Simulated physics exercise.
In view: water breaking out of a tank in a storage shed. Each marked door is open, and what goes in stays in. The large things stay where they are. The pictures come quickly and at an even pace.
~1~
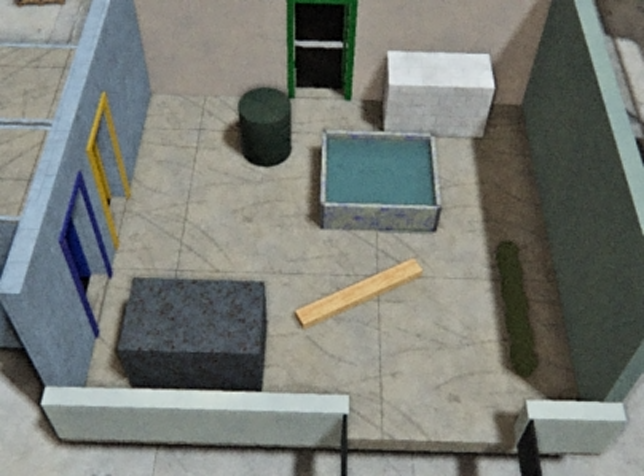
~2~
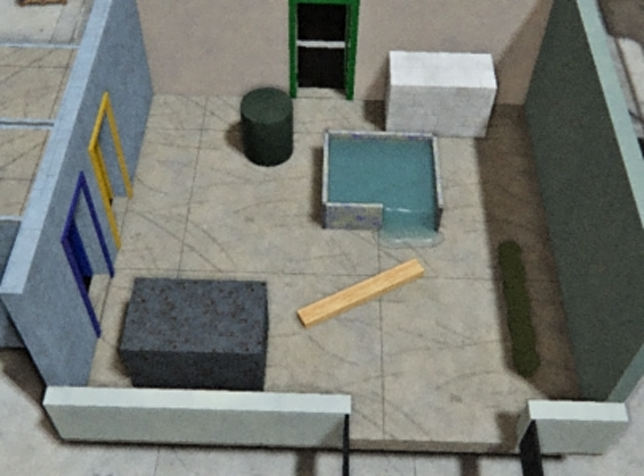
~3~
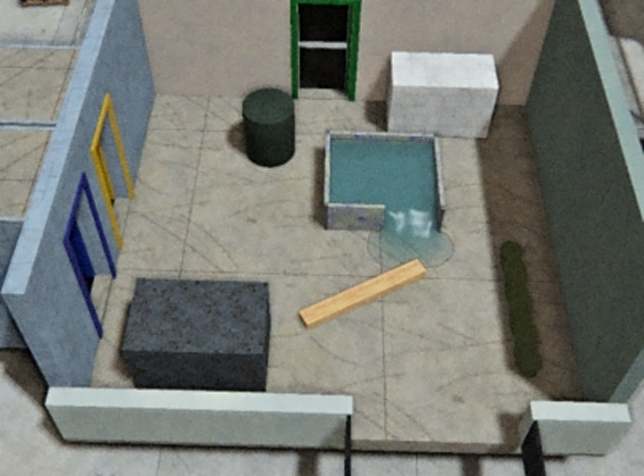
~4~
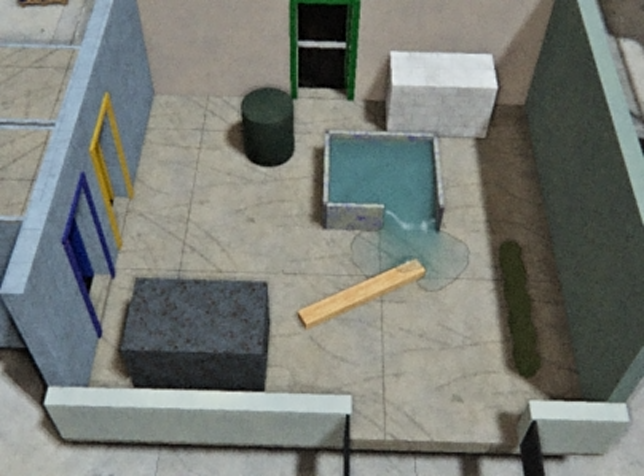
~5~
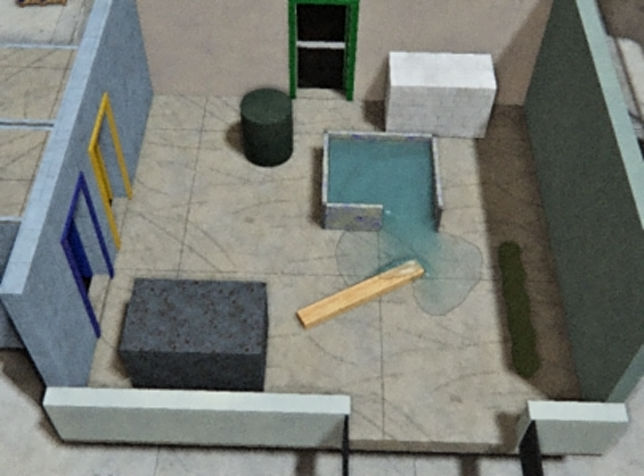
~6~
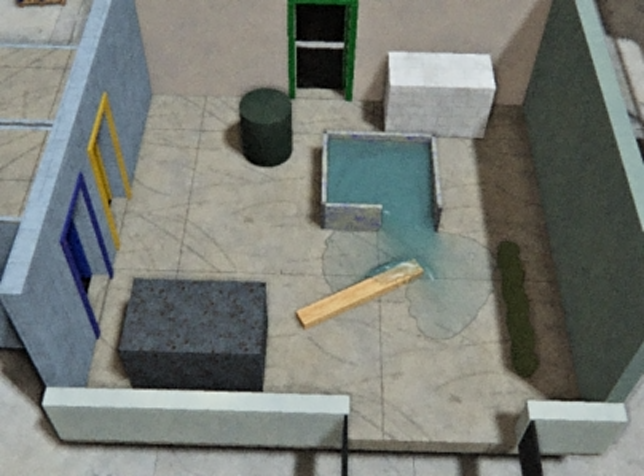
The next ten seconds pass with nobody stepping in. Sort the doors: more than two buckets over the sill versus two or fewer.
Sorted by door: Blue door - two or fewer; yellow door - two or fewer; green door - two or fewer.
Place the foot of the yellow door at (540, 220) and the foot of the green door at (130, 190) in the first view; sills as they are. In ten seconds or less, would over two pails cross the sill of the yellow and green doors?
One by one: Yellow door takes less; green door takes less.
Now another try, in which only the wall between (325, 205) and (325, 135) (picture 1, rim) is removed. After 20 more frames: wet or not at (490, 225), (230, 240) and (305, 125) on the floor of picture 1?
Bone-dry, submerged, submerged.
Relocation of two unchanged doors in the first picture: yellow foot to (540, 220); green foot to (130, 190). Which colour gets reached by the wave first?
I say the door marked blue.
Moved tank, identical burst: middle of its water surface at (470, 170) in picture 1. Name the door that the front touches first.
It's the blue one, as it turns out.
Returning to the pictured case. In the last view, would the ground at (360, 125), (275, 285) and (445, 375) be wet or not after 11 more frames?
First spot not wet, second soaked, third soaked.
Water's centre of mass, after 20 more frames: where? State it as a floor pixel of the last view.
I'd point to (372, 252).
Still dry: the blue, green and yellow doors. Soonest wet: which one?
The door marked blue.
A moment on, water covers 20 % of the floor; the blue door not reached, the yellow door not reached, the green door not reached.
Next, water covers 30 % of the floor; the blue door not reached, the yellow door not reached, the green door not reached.
Then, water covers 40 % of the floor; the blue door wet at the sill, nothing in, the yellow door not reached, the green door not reached.
Later, water covers 55 % of the floor; the blue door wet at the sill, nothing in, the yellow door wet at the sill, nothing in, the green door not reached.
In the end, water covers 75 % of the floor; the blue door wet at the sill, nothing in, the yellow door wet at the sill, nothing in, the green door not reached.
